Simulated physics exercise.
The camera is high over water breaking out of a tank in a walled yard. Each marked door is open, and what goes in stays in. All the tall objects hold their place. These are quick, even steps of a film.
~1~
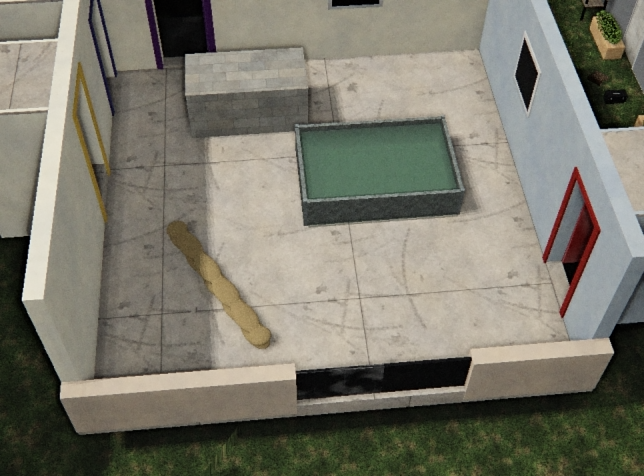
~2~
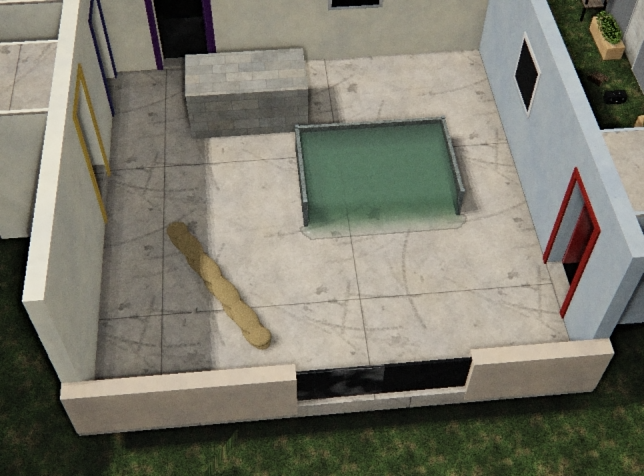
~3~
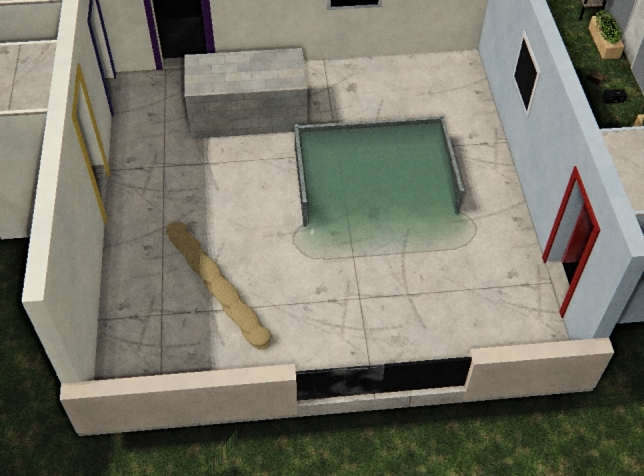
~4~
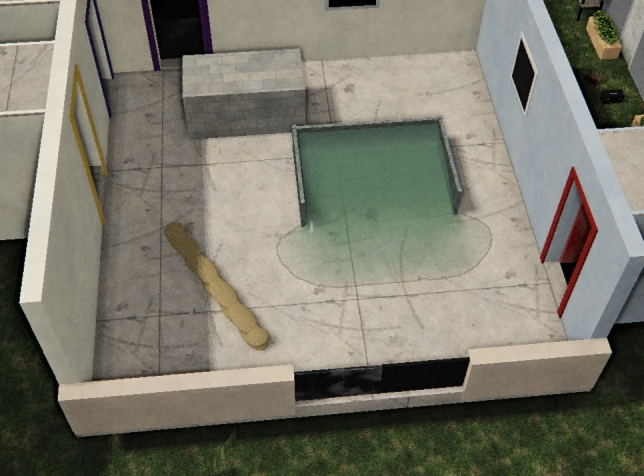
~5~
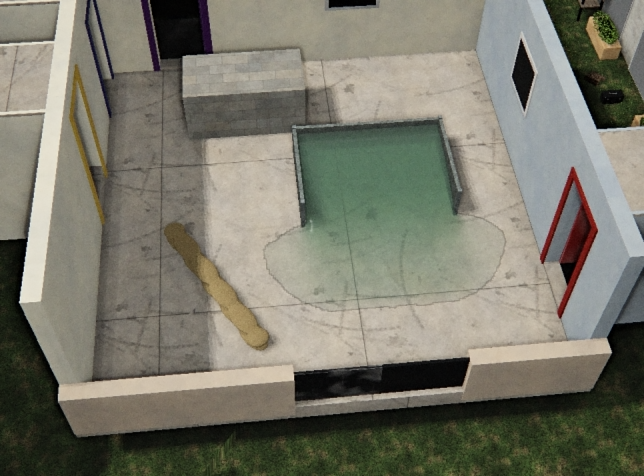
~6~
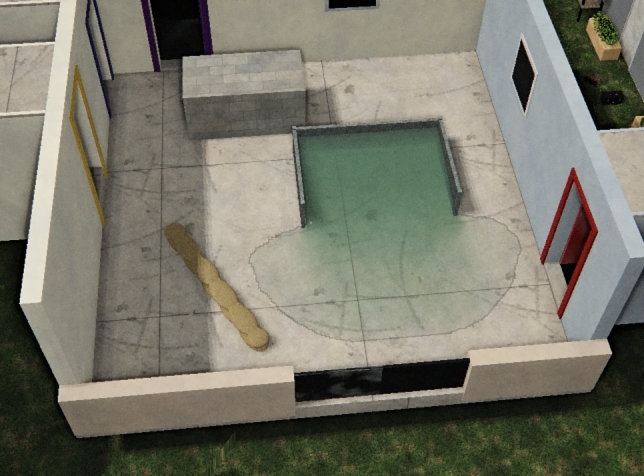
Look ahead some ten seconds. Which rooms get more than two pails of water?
One by one: The red door floods; the yellow door holds within the limit; the purple door holds within the limit; the blue door holds within the limit.
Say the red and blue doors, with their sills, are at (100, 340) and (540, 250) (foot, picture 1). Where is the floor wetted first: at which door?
First comes the door marked blue.
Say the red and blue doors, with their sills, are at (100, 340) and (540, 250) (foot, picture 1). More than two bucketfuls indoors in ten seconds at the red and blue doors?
Then: The red door passes that mark, the blue door goes over.
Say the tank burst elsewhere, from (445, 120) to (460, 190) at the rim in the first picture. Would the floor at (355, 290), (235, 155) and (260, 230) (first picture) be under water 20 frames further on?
In that order: Clear, no water, not flooded.
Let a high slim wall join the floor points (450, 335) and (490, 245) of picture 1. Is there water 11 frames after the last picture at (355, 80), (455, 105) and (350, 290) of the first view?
In that order: Free of water, dry, awash.
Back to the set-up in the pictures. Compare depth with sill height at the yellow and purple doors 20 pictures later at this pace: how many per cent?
In turn 0 and 0 per cent.
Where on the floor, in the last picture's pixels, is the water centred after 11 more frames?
Roughly at (389, 284).
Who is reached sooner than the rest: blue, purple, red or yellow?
It is the red door.
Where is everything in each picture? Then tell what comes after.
The water tank at (377, 161) is whole and still, in the first frame.
The front is at (461, 220), out from the gap at (383, 210), in the second frame.
Water pours out at (382, 212) and has run to (470, 230), in the third frame.
The front is at (482, 242), out from the gap at (380, 213), in the fourth frame.
The front is at (484, 276), out from the gap at (380, 213), in the fifth frame.
The front is at (478, 314), out from the gap at (380, 214), in the sixth frame.
A moment on, water covers 30 % of the floor; the red door wet at the sill, nothing in, the yellow door not reached, the purple door not reached, the blue door not reached.
Next, water covers 30 % of the floor; the red door under two buckets in, the yellow door not reached, the purple door not reached, the blue door not reached.
Then, water covers 40 % of the floor; the red door under two buckets in, the yellow door not reached, the purple door not reached, the blue door not reached.
Later, water covers 70 % of the floor; the red door over two buckets in, the yellow door wet at the sill, nothing in, the purple door not reached, the blue door not reached.
In the end, water covers 95 % of the floor; the red door over two buckets in, the yellow door wet at the sill, nothing in, the purple door wet at the sill, nothing in, the blue door under two buckets in.
